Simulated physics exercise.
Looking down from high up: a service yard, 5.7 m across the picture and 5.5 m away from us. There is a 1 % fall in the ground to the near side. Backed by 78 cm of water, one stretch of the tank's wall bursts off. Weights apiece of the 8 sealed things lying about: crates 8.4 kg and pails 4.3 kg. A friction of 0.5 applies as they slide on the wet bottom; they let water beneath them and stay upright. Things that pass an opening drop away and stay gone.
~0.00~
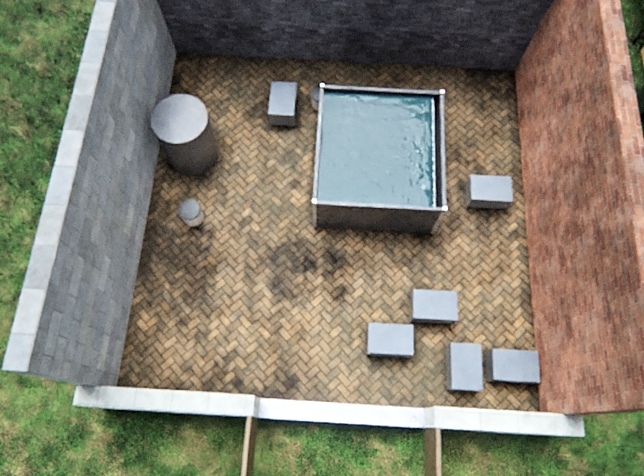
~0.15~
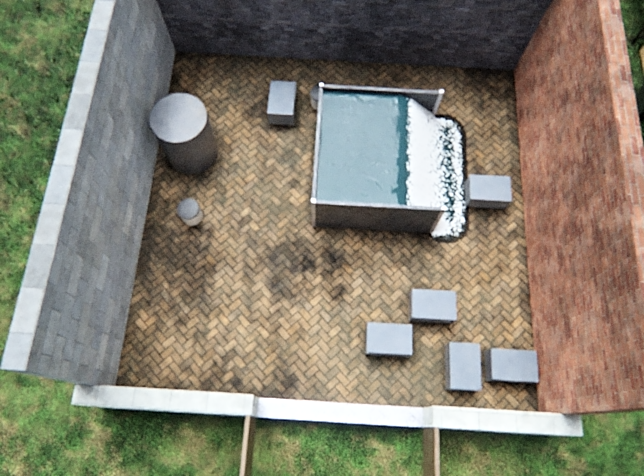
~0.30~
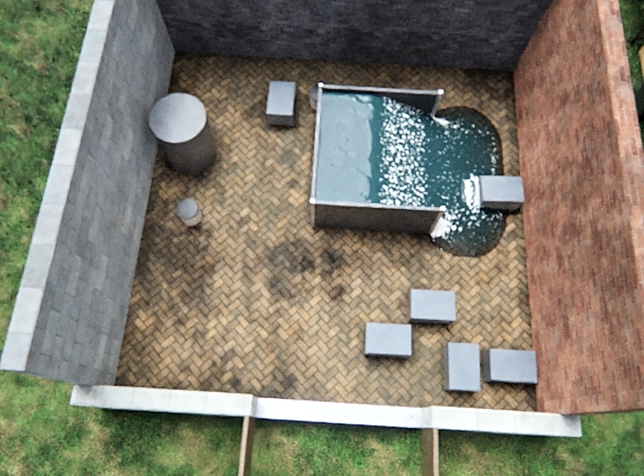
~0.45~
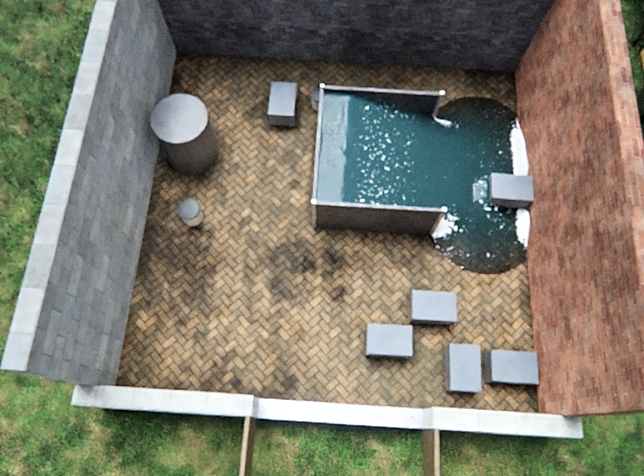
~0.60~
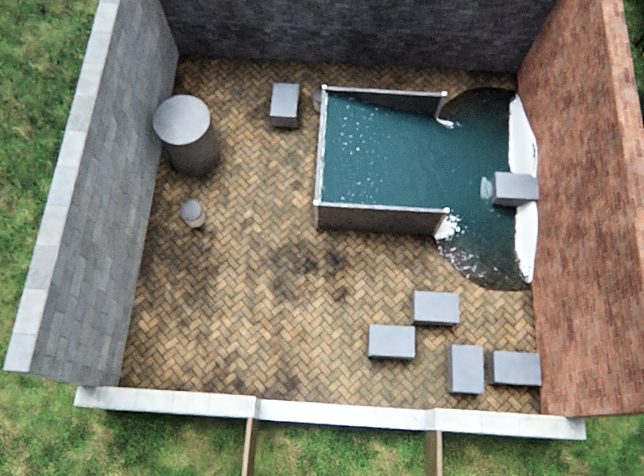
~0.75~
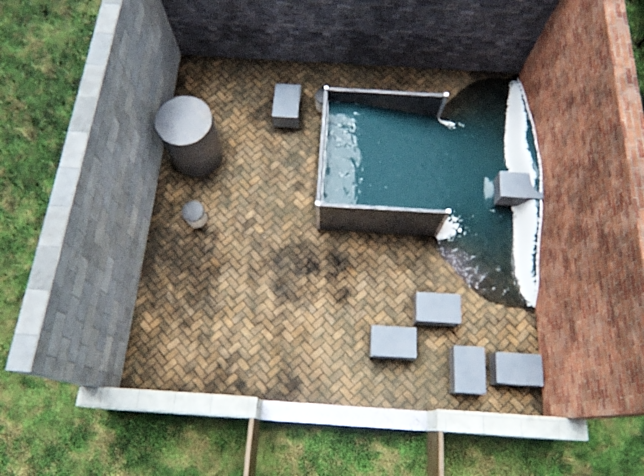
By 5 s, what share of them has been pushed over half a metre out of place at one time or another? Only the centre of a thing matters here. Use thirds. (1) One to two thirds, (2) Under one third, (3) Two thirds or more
Answer: 3.
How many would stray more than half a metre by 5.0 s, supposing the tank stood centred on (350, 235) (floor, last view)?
The count would be 7.
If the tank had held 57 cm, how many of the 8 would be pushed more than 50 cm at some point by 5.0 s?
Result: 7.
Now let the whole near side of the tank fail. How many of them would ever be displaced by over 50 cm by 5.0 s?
Then 5.
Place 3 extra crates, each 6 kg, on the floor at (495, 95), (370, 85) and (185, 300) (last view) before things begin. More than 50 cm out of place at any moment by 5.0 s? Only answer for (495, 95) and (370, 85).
First exceeds it, then exceeds it.
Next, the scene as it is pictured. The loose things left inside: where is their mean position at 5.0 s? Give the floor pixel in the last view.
Centre of the remaining things: Roughly (211, 217).
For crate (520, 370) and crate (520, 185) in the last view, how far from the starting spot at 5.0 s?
In turn: Washed out, washed out.
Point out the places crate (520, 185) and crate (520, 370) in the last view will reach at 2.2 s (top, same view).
Approx. (503, 335); approx. (463, 395).
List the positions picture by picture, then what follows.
A crate at (492, 188) rests on the ground; a crate at (467, 366) rests on the ground; 3.1 m2 under water; 0 of 8 have shifted, in the first picture.
A crate at (490, 188) rests on the ground; a crate at (465, 366), on the bottom; 4.2 m2 under water; 0 of 8 have shifted, in the second picture.
A crate at (503, 189), on the bottom, 19 cm from its start; a crate at (464, 366), on the bottom; 5.6 m2 under water; 1 of 8 have shifted, in the third picture.
A crate at (512, 187), on the bottom, 30 cm from its start; a crate at (465, 367) rests on the ground; water covers 6.9 m2; 1 of 8 have shifted, in the fourth picture.
A crate at (517, 186) floats, 30 cm from its start; a crate at (468, 368), on the bottom; 7.4 m2 under water; 1 of 8 have shifted, in the fifth picture.
A crate at (521, 185), afloat, 30 cm from its start; a crate at (470, 369), on the bottom; water covers 7.8 m2; 1 of 8 have shifted, in the sixth picture.
After 1.1 s 0 of 8 are over 50 cm from their spots; 1 afloat.
After 2.2 s 3 of 8 are over 50 cm from their spots; 2 afloat.
After 3.5 s 7 of 8 are over 50 cm from their spots; 3 afloat.
After 5.0 s 7 of 8 are over 50 cm from their spots, and 7 have been at some point; 3 afloat.
